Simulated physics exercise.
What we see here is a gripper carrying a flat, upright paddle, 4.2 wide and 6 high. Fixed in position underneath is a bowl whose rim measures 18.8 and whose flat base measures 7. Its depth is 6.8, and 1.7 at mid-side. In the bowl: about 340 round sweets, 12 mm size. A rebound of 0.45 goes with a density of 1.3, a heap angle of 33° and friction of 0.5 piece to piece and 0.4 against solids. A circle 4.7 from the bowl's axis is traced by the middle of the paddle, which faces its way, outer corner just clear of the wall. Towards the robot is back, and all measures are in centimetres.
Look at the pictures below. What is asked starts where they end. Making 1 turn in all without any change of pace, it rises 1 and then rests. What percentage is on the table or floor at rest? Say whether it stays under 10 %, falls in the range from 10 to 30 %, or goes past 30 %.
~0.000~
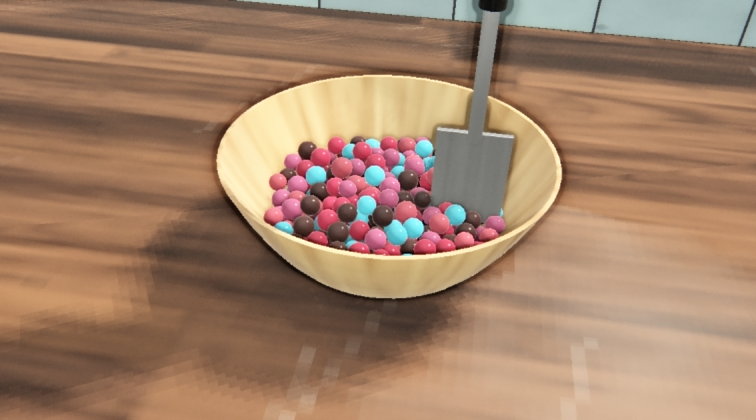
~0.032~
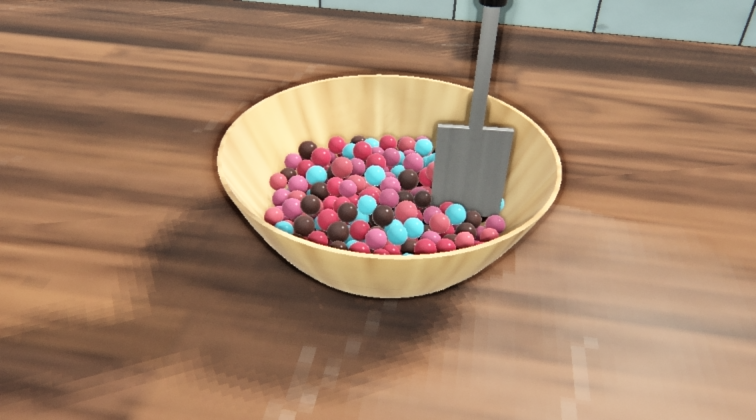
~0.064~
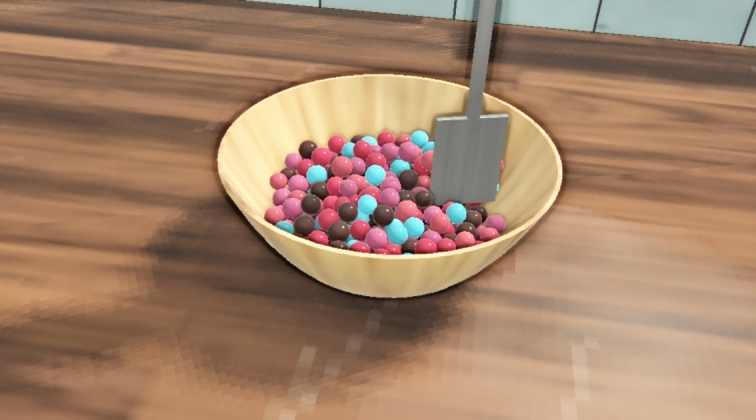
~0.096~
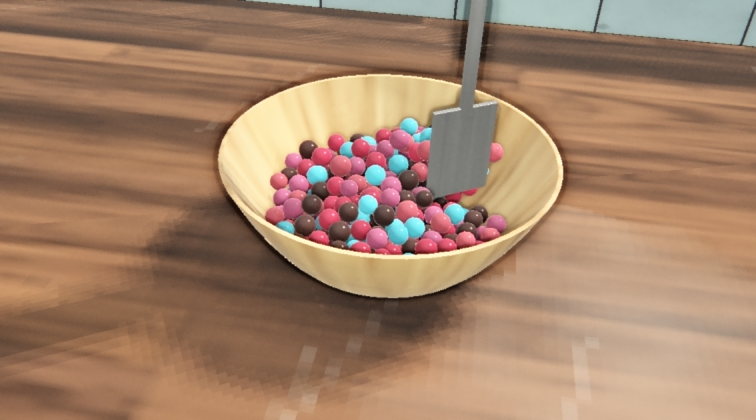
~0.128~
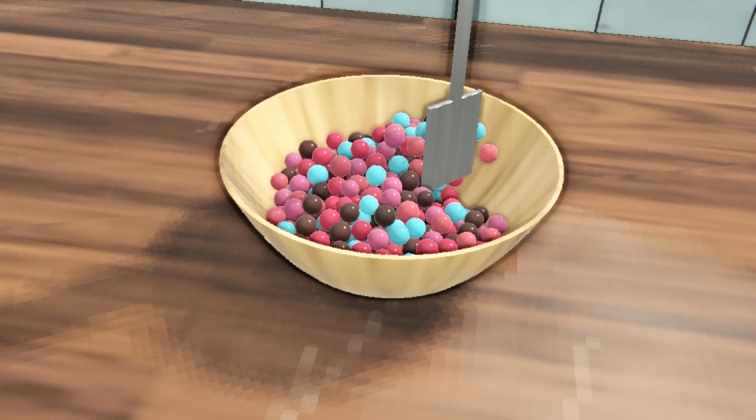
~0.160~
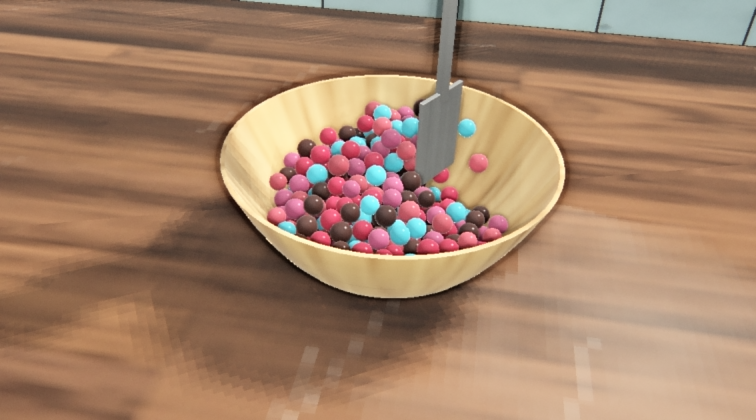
The share stays under 10 %.
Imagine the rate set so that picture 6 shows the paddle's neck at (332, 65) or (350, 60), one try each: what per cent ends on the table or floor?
Around 30 and 25 percent, in that order.
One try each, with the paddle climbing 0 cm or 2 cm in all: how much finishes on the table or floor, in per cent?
About 5 per cent on the first try and 5 per cent on the second.
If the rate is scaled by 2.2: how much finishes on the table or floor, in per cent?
Some 25 in a hundred.
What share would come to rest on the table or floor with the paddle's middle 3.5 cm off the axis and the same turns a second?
It would be close to 0 per cent then.
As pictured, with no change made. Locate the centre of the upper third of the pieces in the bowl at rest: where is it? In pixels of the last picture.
(437, 173).
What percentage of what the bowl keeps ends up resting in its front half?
About 40 per cent.
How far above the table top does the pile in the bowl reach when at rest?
6.5 cm, give or take.
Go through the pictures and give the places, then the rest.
The first frame shows the paddle neck at (479, 108), 0° round; upper third of the load around (380, 187), from x 275 to 495, top at y 145; 339 in the bowl.
The second frame shows the paddle neck at (479, 103), 6° round; upper third of the load around (383, 185), from x 275 to 495, top at y 145.
The third frame shows the paddle neck at (476, 93), 19° round; upper third of the load around (385, 181), from x 275 to 495, top at y 140.
The fourth frame shows the paddle neck at (469, 83), 33° round; upper third of the load around (386, 173), from x 275 to 495, top at y 125.
The fifth frame shows the paddle neck at (458, 75), 47° round; upper third of the load around (387, 169), from x 275 to 495, top at y 120.
The sixth frame shows the paddle neck at (444, 68), 60° round; upper third of the load around (381, 165), from x 275 to 500, top at y 110; 339 in the bowl.
After 0.43 s, 177° round, highest piece 9 above the table; 335 in the bowl, 4 in flight or on the tool.
After 0.70 s, 293° round, highest piece 8 above the table; 327 in the bowl, 8 on the table or floor, 4 in flight or on the tool.
After 1.03 s, 0° round, highest piece 7 above the table; 321 in the bowl, 18 on the table or floor.
After 1.73 s, 0° round, highest piece 7 above the table; 321 in the bowl, 18 on the table or floor.
In the end, 321 in the bowl, 18 on the table or floor. That is 5 % on the table or floor.
